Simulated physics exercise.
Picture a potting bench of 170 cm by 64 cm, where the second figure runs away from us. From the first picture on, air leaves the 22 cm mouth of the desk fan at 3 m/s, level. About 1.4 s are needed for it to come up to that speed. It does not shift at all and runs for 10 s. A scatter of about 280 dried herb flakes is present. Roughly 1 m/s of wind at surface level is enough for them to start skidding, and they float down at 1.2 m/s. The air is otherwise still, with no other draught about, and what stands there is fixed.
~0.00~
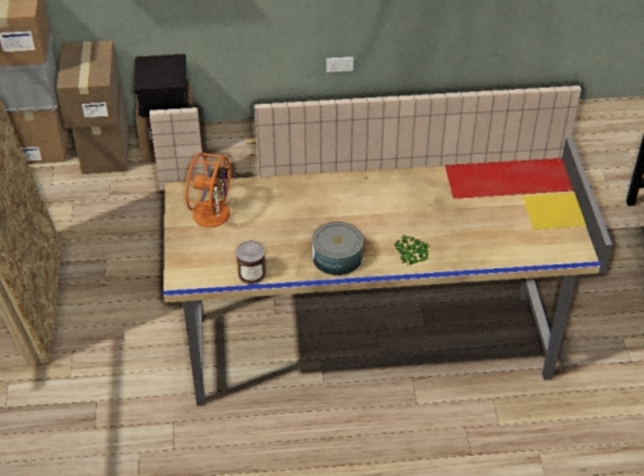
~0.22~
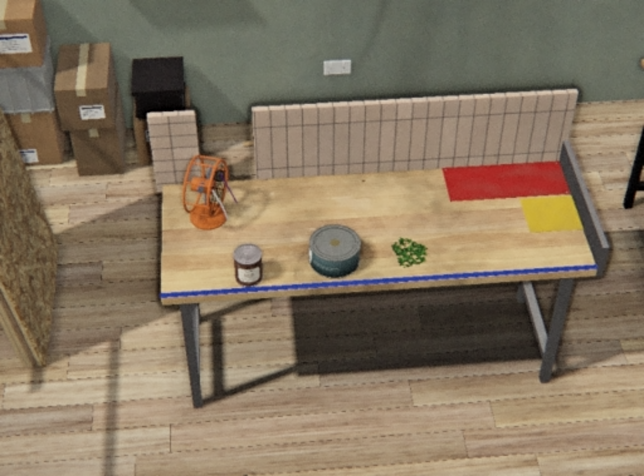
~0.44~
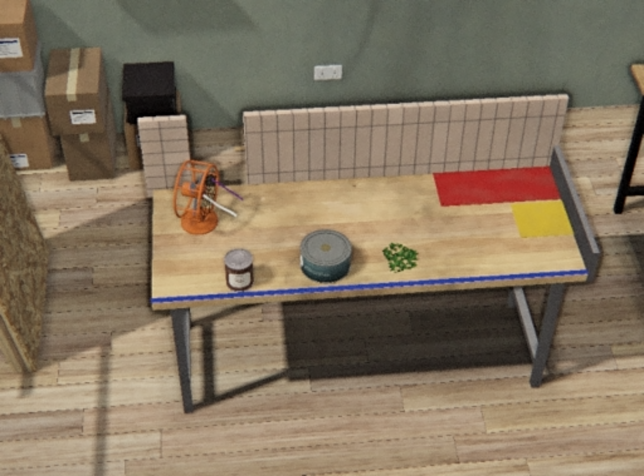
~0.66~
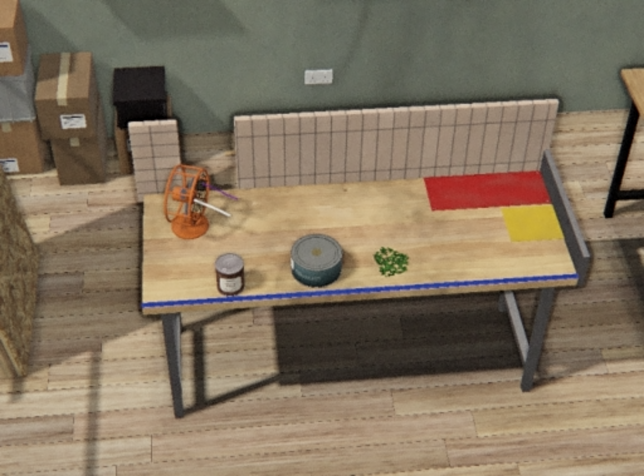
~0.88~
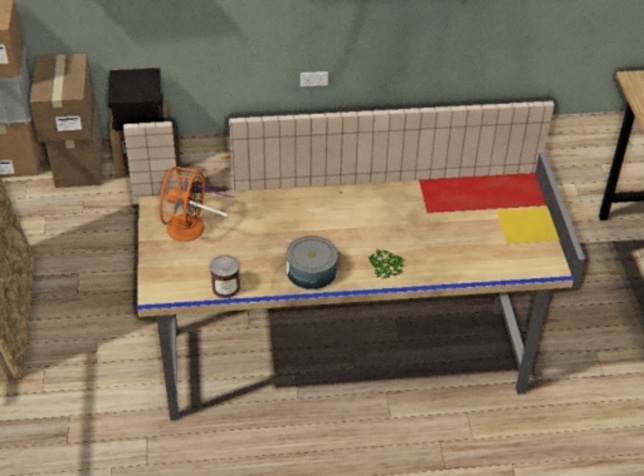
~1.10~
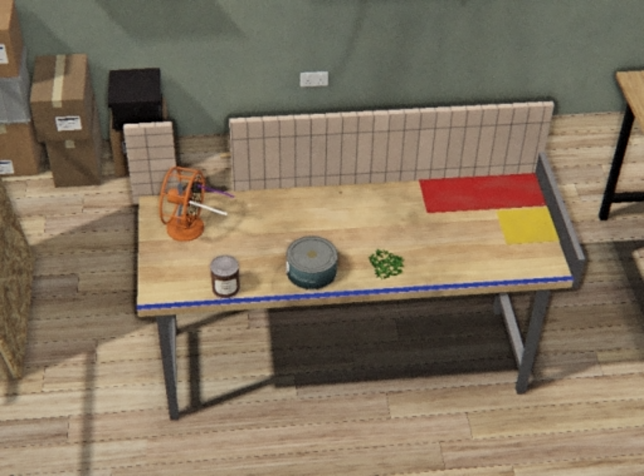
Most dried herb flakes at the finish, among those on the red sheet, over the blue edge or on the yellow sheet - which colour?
Blue has most.
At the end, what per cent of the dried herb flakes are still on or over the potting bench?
Near 15 %.
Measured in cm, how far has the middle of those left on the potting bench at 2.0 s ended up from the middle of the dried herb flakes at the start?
Centre offset: Approx. 10 cm.
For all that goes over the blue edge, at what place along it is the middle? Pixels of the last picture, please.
Around (466, 288).
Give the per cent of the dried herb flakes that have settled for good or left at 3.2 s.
Close to 70 % of them.
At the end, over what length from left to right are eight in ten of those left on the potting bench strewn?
20 cm, give or take.
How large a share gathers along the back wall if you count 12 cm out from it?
Some 1 per cent.
After 2.0 s, 51 % are over the blue edge, 0 % on the red sheet and 0 % on the yellow sheet; the middle of those still in play is near (416, 280); 12 % have settled or left.
After 3.2 s, 74 % are over the blue edge, 0 % on the red sheet and 0 % on the yellow sheet; the middle of those still in play is near (391, 278); 70 % have settled or left.
After 5.5 s, 77 % are over the blue edge, 1 % on the red sheet and 0 % on the yellow sheet; the middle of those still in play is near (391, 272); 77 % have settled or left.
After 10.0 s, at the end, 84 % are over the blue edge, 1 % on the red sheet and 0 % on the yellow sheet; the middle of those still in play is near (397, 270).
